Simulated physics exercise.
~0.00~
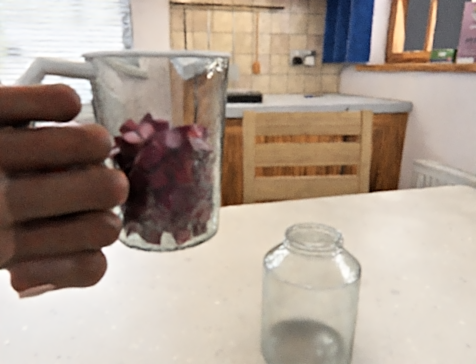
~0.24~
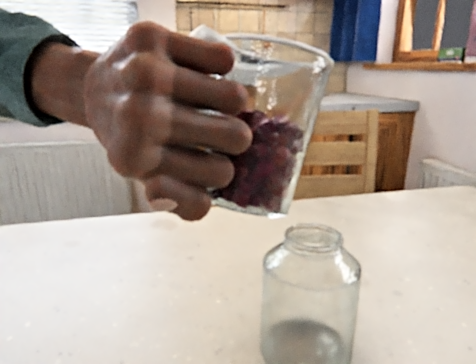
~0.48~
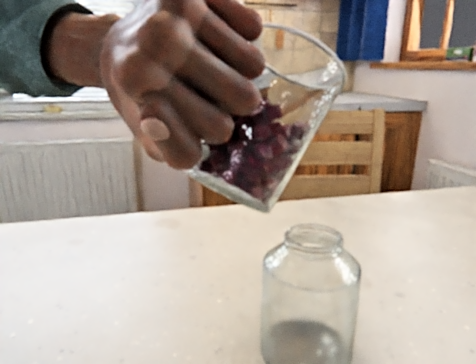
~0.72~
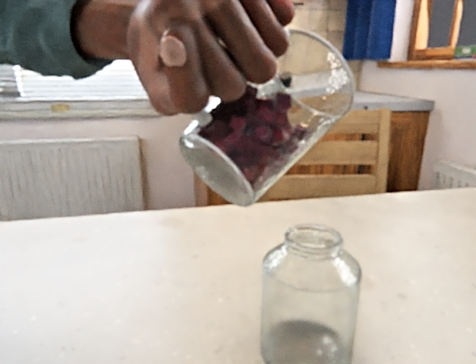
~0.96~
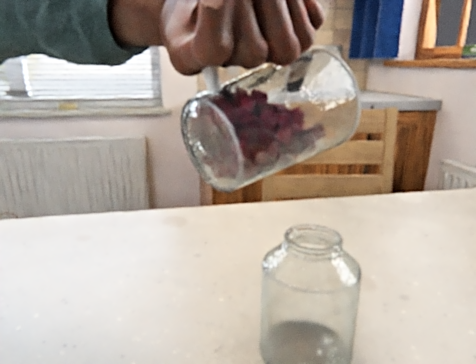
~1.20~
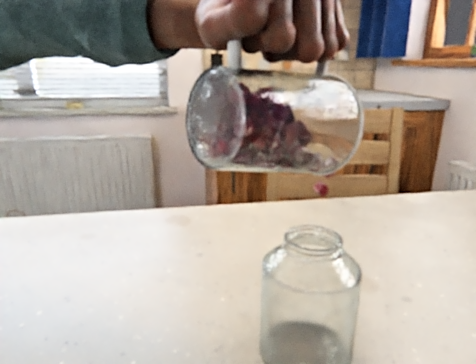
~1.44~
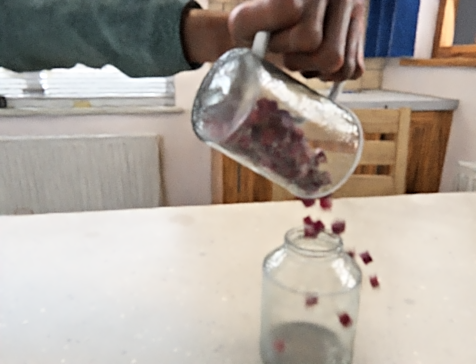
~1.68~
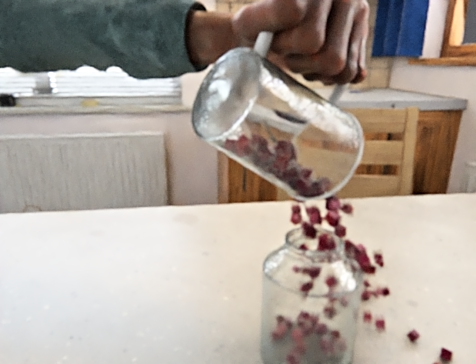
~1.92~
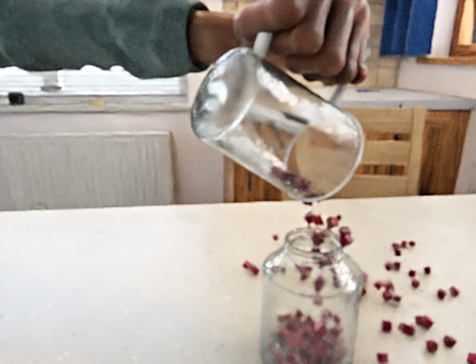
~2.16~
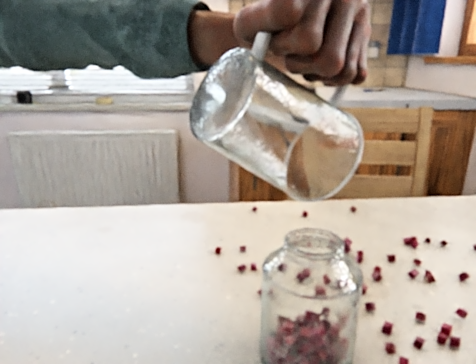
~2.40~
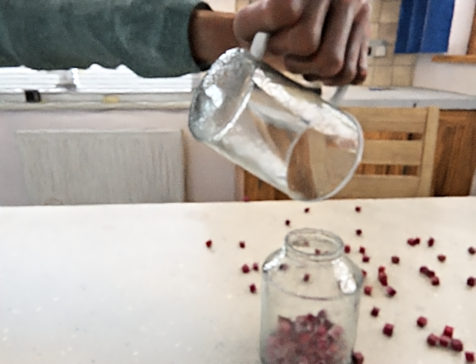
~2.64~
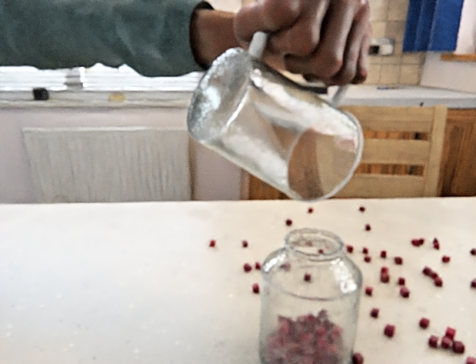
Dark red beetroot cubes tumbled out of a clear glass cup as a hand tipped it over an open jar, and while many dropped inside, lots of others scattered across the pale table, leaving the cup empty and the jar partly filled.
